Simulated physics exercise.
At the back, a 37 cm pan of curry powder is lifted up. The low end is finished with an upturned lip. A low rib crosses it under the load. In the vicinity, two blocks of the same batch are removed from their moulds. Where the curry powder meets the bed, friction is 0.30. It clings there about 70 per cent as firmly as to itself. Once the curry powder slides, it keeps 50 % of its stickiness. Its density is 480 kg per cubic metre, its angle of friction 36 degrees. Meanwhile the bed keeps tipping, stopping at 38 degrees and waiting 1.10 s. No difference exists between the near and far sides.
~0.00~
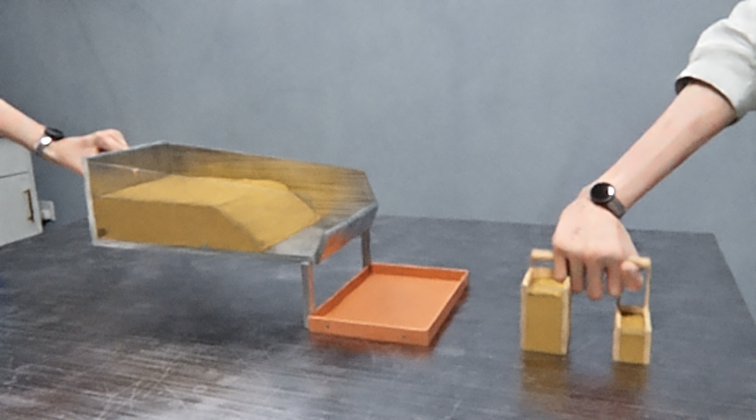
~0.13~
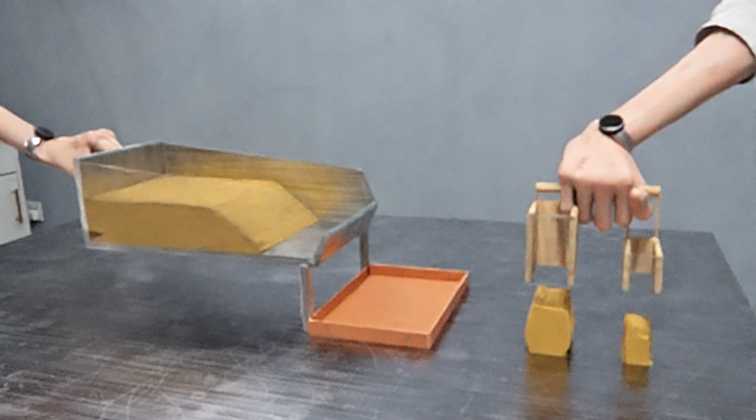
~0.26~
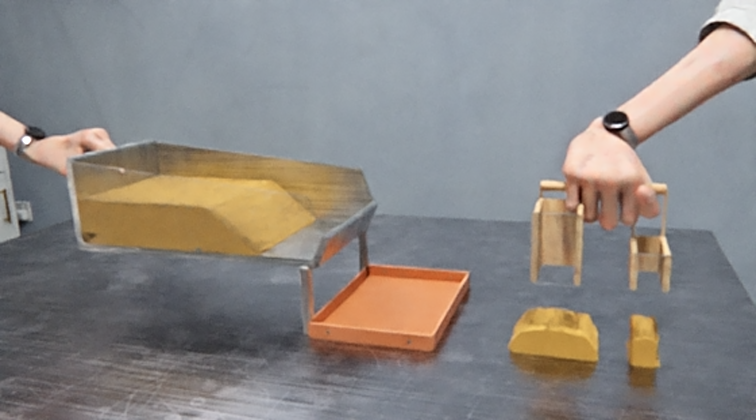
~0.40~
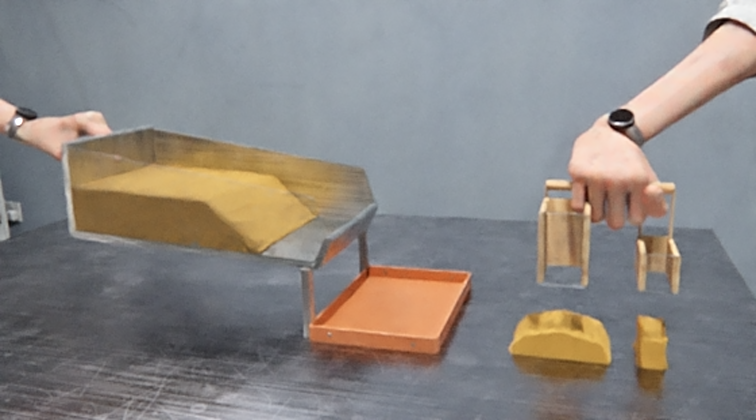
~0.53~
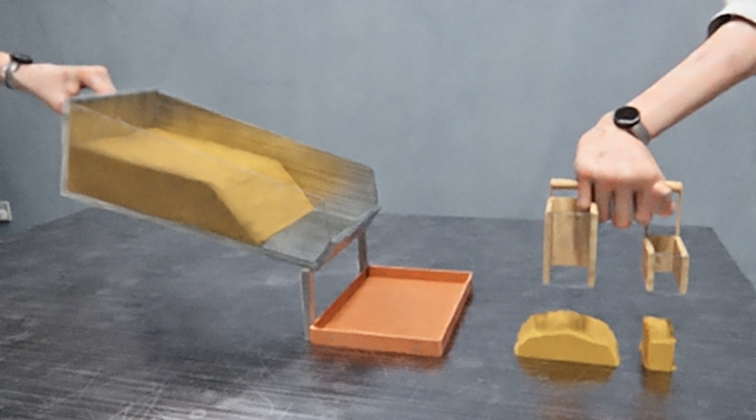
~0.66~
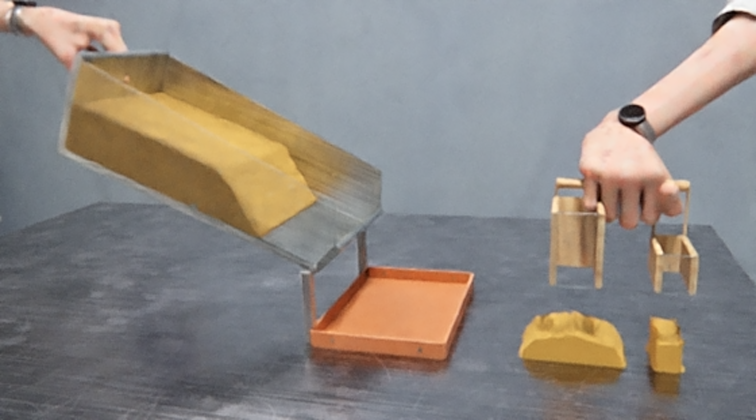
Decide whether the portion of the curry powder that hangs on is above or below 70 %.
The answer is smaller than 70 %.
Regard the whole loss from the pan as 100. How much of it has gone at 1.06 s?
Looks like roughly 0 %, give or take.
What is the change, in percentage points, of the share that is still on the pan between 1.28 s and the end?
Well, it's near 20 in a hundred.
By 0.84 s, the tilt is 35 degrees and 100 % is on the bed.
By 1.06 s, the tilt is 38 degrees and 98 % is on the bed.
By 1.28 s, the tilt is 38 degrees and 83 % is on the bed.
By 1.49 s, the tilt is 38 degrees and 70 % is on the bed.
By 2.04 s, at the end, the tilt is 38 degrees and 63 % is on the bed.
